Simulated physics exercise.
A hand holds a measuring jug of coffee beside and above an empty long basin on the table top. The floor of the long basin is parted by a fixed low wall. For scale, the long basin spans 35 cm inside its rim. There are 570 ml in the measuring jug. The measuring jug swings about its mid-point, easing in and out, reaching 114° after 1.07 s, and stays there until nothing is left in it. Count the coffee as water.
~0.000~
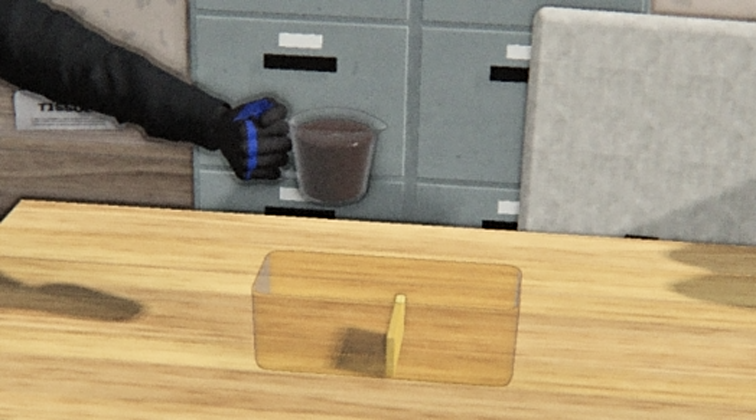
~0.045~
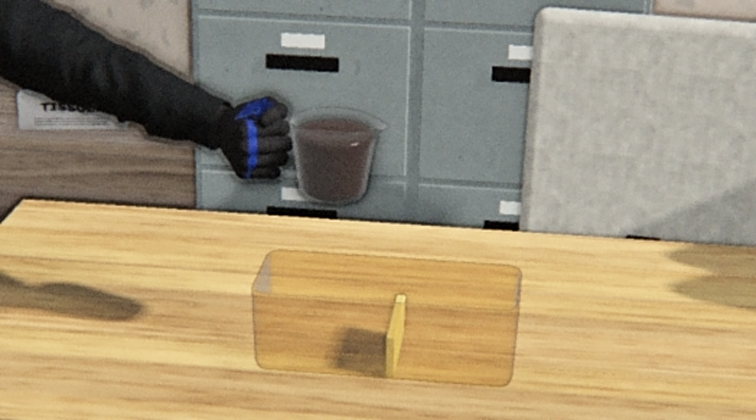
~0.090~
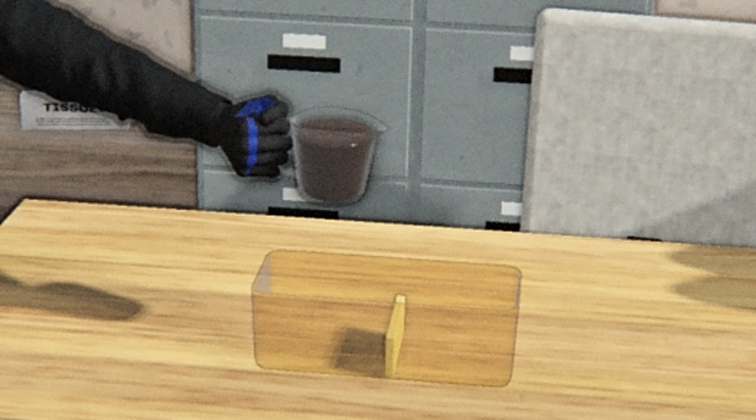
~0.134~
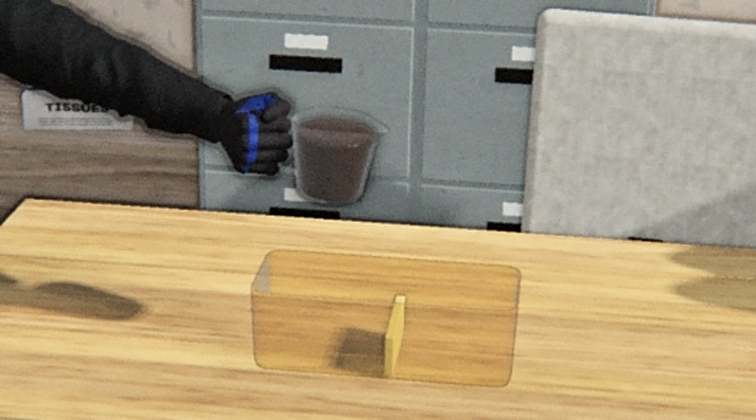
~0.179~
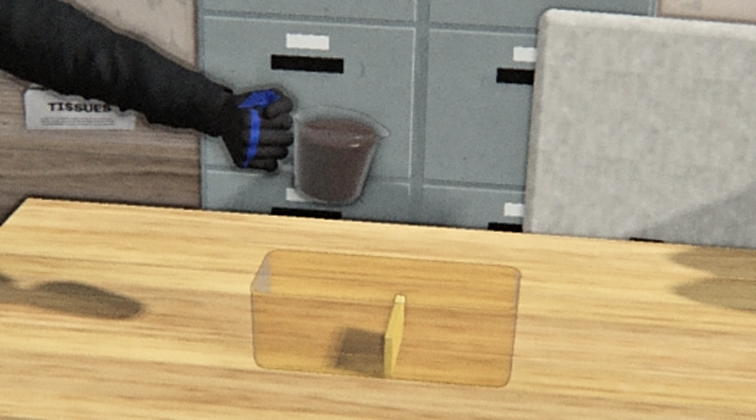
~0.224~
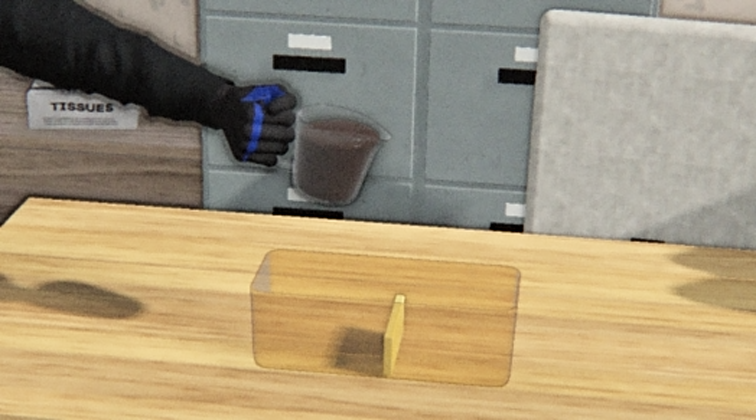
Above a wooden table, a gloved hand gradually tilts a jug of dark liquid slightly rightward.
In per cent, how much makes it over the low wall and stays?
About 89 per cent.
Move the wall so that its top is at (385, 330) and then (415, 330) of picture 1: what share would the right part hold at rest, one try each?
First 90, then 75 per cent.
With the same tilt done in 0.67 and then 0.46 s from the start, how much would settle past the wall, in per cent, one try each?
First 85, then 75 per cent.
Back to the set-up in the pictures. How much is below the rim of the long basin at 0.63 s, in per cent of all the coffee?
About 9 per cent.
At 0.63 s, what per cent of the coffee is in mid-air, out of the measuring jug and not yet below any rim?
Some 26 per cent.
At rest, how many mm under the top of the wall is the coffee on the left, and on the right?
Some 56 mm on the left and 34 mm on the right.
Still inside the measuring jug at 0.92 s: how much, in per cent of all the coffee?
Near 8 in a hundred.
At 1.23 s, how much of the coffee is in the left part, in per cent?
Some 10 per cent.
After 0.63 s the tilt is 72° and 64 per cent is still to pour, 0 is left of the wall and 9 right of it.
After 0.92 s the tilt is 109° and 8 per cent is still to pour, 1 is left of the wall and 75 right of it.
After 1.23 s the tilt is 114° and 0 per cent is still to pour, 10 is left of the wall and 89 right of it.
After 1.57 s the tilt is 114° and 0 per cent is still to pour, 10 is left of the wall and 89 right of it.
In the end 10 per cent lies left of the wall, 89 right of it and 1 outside.
